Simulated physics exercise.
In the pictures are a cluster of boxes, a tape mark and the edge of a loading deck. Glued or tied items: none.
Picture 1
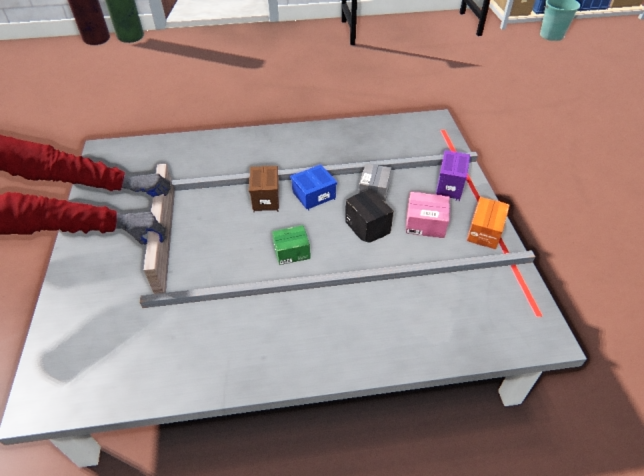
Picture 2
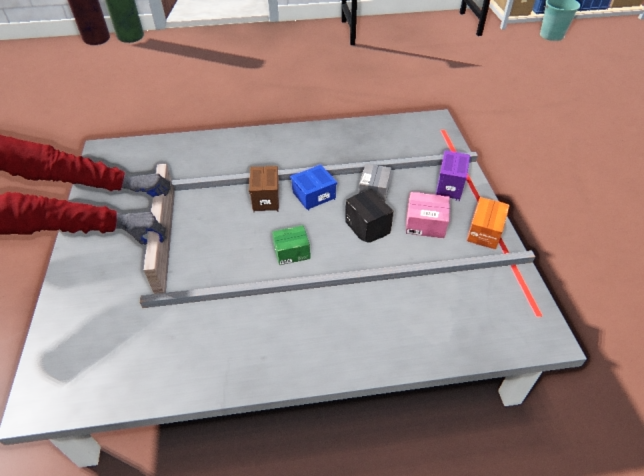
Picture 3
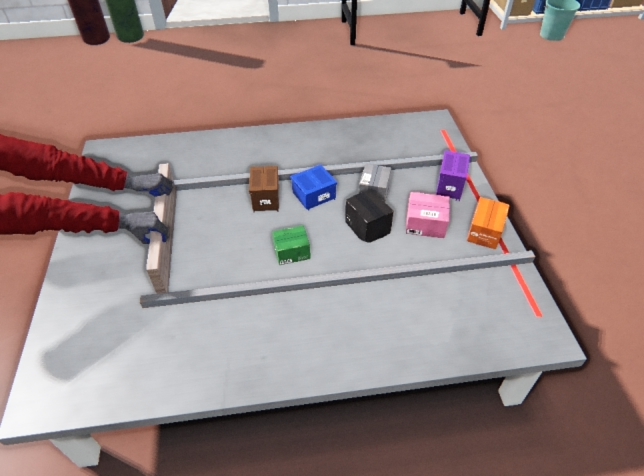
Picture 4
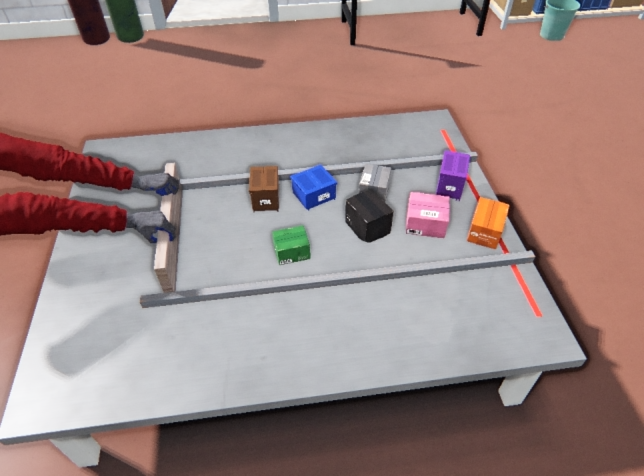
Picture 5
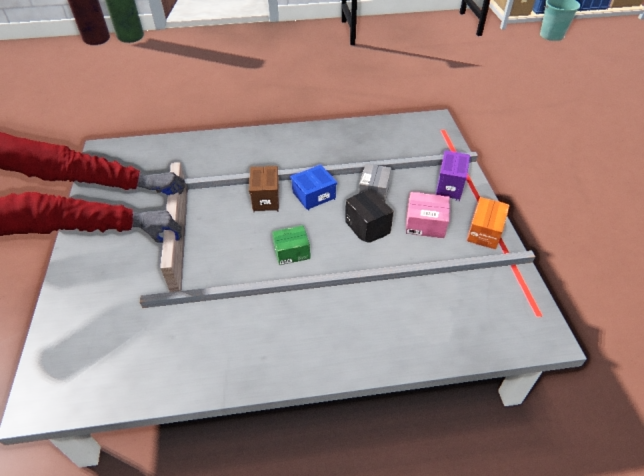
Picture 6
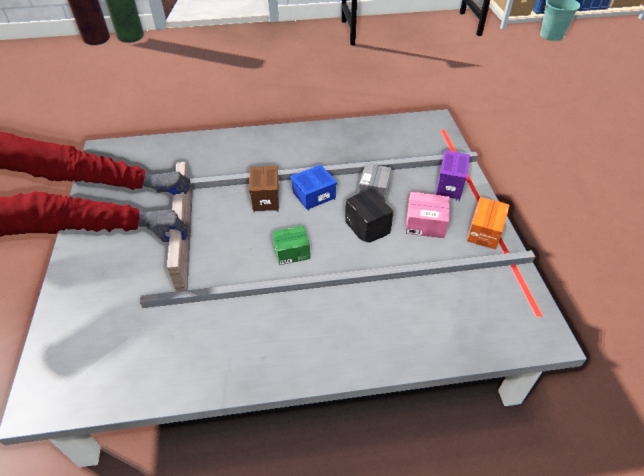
Two red-sleeved arms in gray gloves slowly pushed a plank a short way right between two rails on a gray table, while the colorful boxes ahead of it, near a red tape line, stayed still.
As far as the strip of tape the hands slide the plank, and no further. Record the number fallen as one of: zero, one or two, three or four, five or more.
Five at the least fall.
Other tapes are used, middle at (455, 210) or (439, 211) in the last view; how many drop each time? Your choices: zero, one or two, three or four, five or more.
For the first place I'd say three or four, and for the second 3 or 4.
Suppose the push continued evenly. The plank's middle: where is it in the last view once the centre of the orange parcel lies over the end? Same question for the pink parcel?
First it's close to (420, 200), next close to (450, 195).
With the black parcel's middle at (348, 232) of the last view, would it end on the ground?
In that case it ends up off.
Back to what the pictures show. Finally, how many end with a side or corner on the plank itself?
3 of them.
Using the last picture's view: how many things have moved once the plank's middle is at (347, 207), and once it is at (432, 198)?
Tally at point one: 5; at point two: 8.
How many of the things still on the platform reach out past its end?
In total, 3 of them.
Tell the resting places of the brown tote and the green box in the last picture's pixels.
In the last picture they sit at about (484, 167) and about (513, 224).
A little later, none off yet; orange parcel at rest near (488, 223); purple tote at rest near (453, 176); pink parcel at rest near (428, 215).
When it is over, the number that fall off is five or more; down, blue tote, grey parcel, pink parcel, purple tote and orange parcel.
